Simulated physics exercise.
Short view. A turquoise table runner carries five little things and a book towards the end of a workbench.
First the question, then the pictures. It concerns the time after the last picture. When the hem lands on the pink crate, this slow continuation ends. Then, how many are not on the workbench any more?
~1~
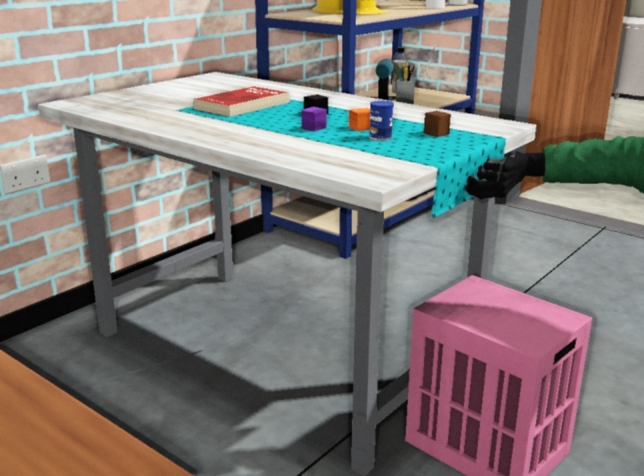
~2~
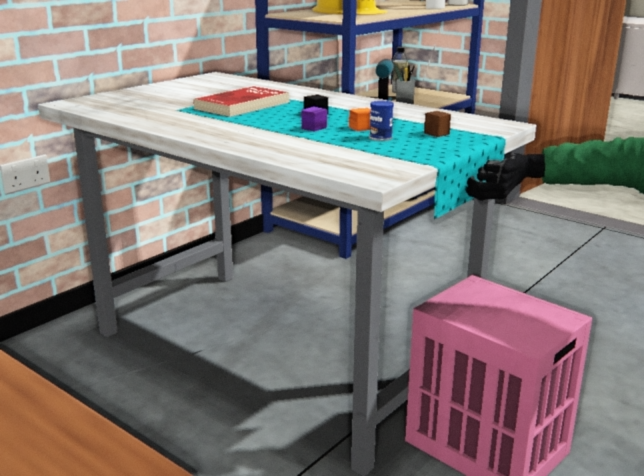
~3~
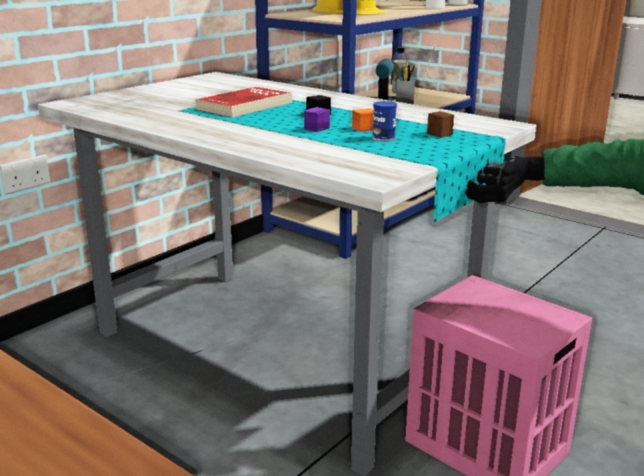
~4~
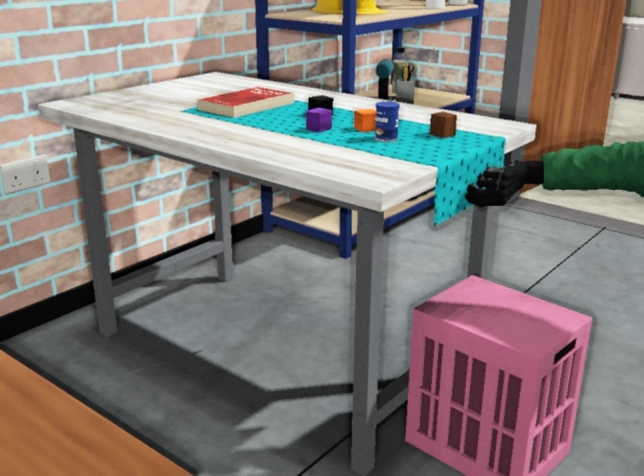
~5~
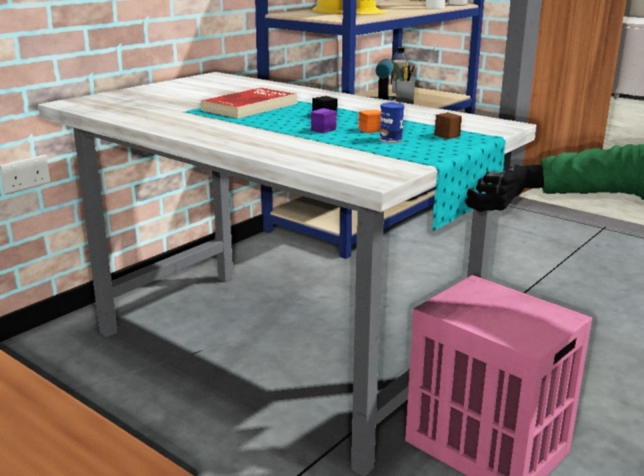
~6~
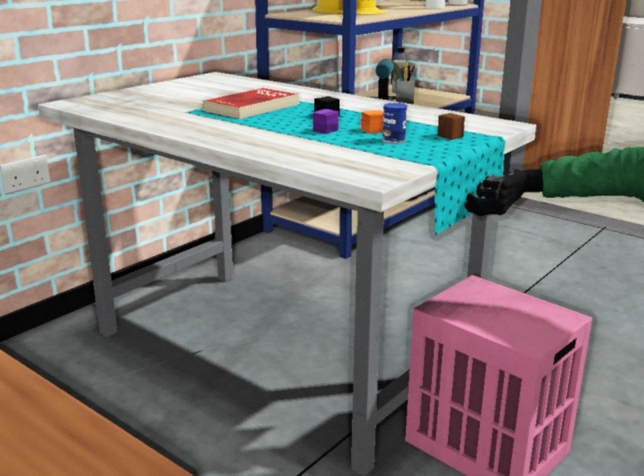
Not on it any more: Two.
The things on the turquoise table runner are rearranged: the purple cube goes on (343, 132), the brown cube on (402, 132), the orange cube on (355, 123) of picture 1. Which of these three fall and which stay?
Result - purple cube still up, brown cube down, orange cube still up.
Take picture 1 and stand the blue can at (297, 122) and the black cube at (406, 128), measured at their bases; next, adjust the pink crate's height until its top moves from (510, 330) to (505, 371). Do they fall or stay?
The blue can stays put, the black cube is lost.
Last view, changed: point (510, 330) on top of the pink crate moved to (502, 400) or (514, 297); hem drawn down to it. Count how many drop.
The tally is 4 and 1.
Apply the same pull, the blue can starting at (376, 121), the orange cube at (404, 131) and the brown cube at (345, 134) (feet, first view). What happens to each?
Here's the result: The blue can remains in place, the orange cube leaves the top and the brown cube remains in place.
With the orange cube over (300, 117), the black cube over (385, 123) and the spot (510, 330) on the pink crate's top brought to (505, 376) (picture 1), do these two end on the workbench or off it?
The orange cube stays put, the black cube is lost.
Early on, hem near (467, 258); all still up.
Midway, hem on the crate; brown cube and blue can gone.
Finally, hem on the crate; brown cube and blue can gone. The workbench loses two.
